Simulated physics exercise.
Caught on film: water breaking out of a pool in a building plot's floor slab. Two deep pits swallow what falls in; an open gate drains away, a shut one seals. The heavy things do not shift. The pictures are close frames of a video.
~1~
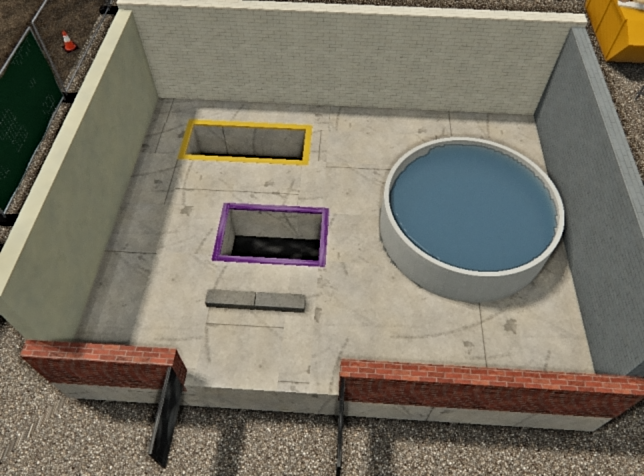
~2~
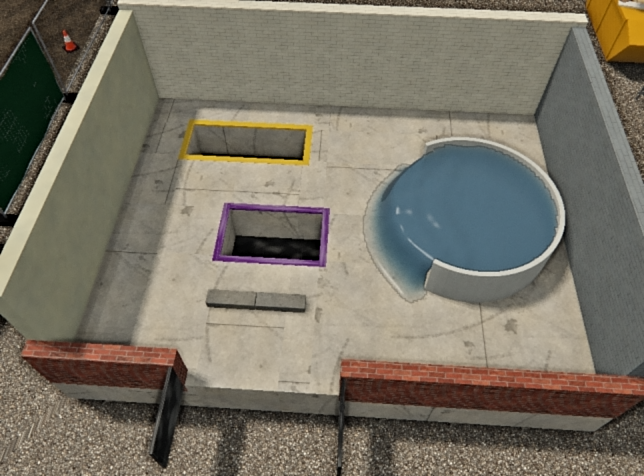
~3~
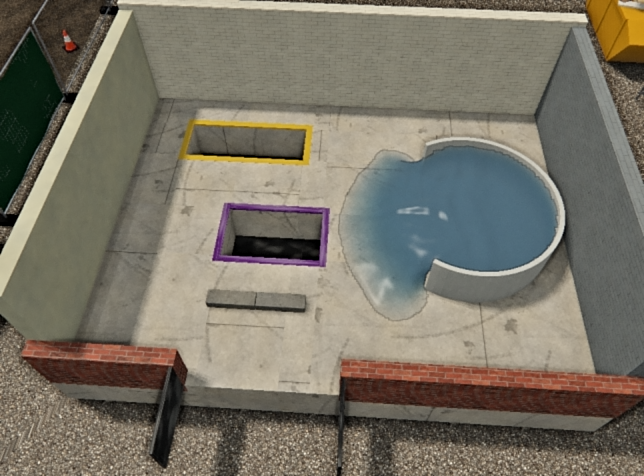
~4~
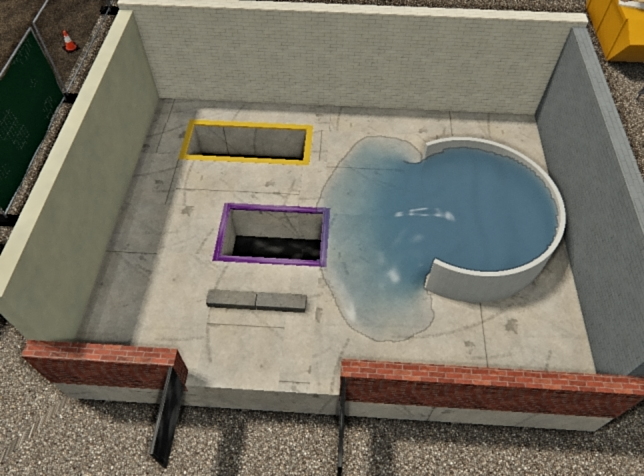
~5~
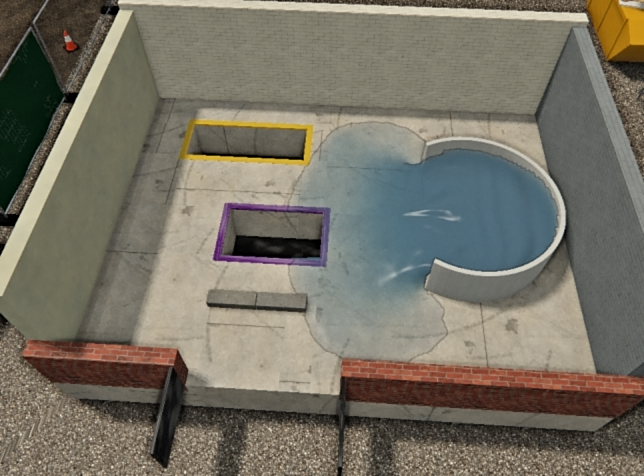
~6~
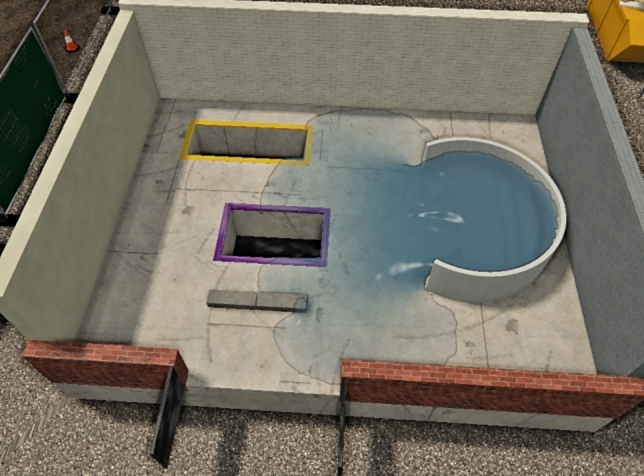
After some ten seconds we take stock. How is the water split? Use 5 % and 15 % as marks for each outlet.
One by one: The gate takes from 5 to 15 %; the purple pit takes more than 15 %; the yellow pit takes more than 15 %.
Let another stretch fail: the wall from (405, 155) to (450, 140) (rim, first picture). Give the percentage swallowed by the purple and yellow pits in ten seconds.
Per cent: Purple 2, yellow 40.
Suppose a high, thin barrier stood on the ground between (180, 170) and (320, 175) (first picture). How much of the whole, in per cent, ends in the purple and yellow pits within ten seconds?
Roughly, in per cent: Purple 40, yellow 25.
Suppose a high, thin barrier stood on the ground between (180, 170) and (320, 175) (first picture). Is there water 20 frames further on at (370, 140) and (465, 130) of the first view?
In turn: Under water, not flooded.
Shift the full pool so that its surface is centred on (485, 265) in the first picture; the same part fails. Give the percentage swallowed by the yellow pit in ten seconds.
Per cent: Yellow 25.
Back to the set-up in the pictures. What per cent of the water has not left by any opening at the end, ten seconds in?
I make it 22 per cent.
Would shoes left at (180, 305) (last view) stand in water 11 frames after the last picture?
Verdict: Awash.
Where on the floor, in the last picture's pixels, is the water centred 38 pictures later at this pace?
I would point to (296, 215).
A moment on, water covers 50 % of the floor; the gate 1 %, the purple pit 7 %, the yellow pit 3 %.
Next, water covers 70 % of the floor; the gate 4 %, the purple pit 15 %, the yellow pit 8 %.
Then, water covers 70 % of the floor; the gate 8 %, the purple pit 22 %, the yellow pit 15 %.
Later, water covers 75 % of the floor; the gate 10 %, the purple pit 29 %, the yellow pit 24 %.
In the end, water covers 85 % of the floor; the gate 12 %, the purple pit 34 %, the yellow pit 33 %.
